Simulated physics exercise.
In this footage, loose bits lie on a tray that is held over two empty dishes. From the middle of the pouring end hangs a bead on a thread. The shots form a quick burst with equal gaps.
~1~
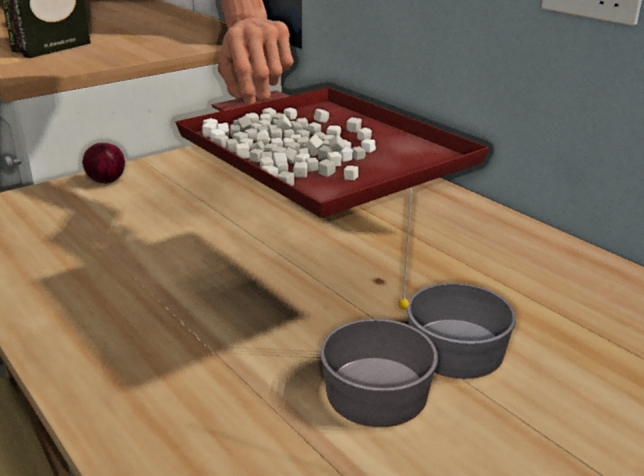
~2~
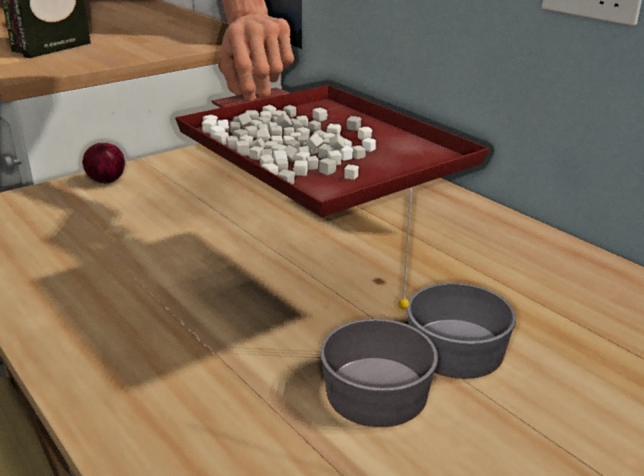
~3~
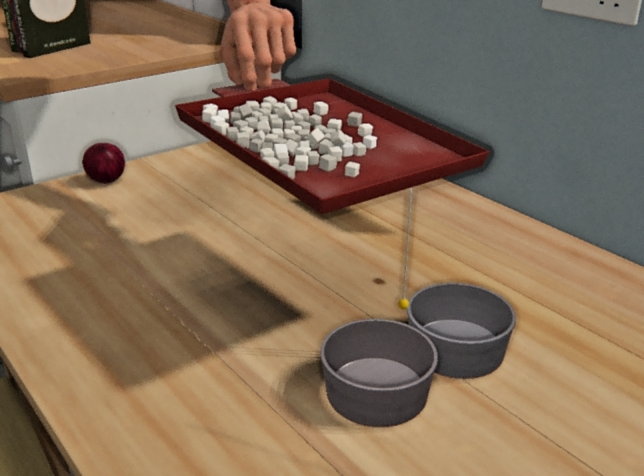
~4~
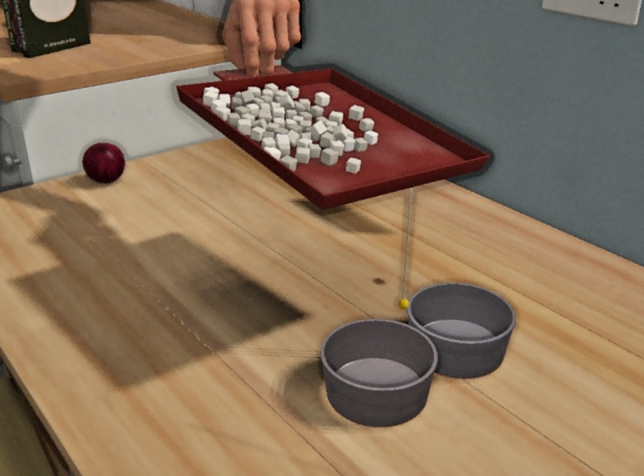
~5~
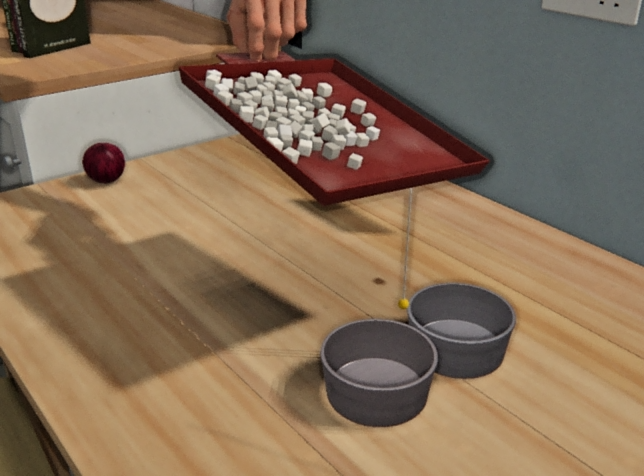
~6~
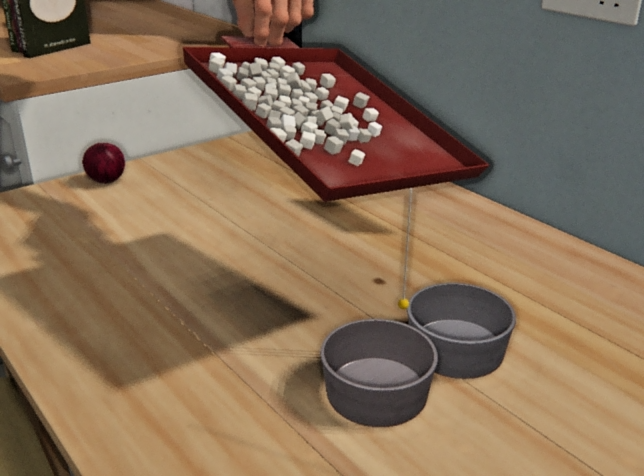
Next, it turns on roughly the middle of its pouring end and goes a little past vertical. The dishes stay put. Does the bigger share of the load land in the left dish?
No.
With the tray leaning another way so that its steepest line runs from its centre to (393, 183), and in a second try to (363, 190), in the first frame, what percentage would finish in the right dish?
About 20 % and 0 %.
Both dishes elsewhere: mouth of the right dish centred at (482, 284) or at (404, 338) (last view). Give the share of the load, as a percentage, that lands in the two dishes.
First 70 %, then 10 %.
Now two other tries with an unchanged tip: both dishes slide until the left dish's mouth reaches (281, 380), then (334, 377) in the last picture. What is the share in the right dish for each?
About 0 and 20 per cent respectively.
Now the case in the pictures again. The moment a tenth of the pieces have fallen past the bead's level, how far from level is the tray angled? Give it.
A tilt of roughly 65°.
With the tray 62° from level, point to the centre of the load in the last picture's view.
(436, 150).
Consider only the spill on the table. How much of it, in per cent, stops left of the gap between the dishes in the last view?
Close to 10 per cent.
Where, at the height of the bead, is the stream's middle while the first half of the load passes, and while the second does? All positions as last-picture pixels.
Starting near (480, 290), moving on to near (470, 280).
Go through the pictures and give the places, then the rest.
In the first frame, corners of the pouring end near (322, 200) and (483, 147), level; middle of the load near (289, 144), sugar cubes; left dish near (417, 398); right dish near (499, 351); bead on its thread near (403, 304).
In the second frame, corners of the pouring end near (322, 199) and (484, 148), level; middle of the load near (289, 142).
In the third frame, corners of the pouring end near (323, 197) and (484, 151), tipped barely, lowest at the right corner; middle of the load near (289, 136).
In the fourth frame, corners of the pouring end near (325, 193) and (484, 155), tipped a little, lowest at the right corner; middle of the load near (291, 126).
In the fifth frame, corners of the pouring end near (328, 189) and (484, 159), tipped a little, lowest at the right corner; middle of the load near (293, 116).
In the sixth frame, corners of the pouring end near (330, 185) and (484, 163), tipped clearly, lowest at the right corner; middle of the load near (296, 106); left dish near (417, 398); right dish near (499, 351).
Shortly afterwards, tray tipped steeply; the bulk on the tray; only a few in the right dish; a little in the air.
Next, tray tipped past a quarter turn; the bulk on the tray; a little in the right dish; near a quarter outside both.
Some moments later, tray tipped past a quarter turn; near half in the right dish; near half outside both.
In the end, tray tipped past a quarter turn; none at all in the left dish; near half in the right dish; near half outside both.
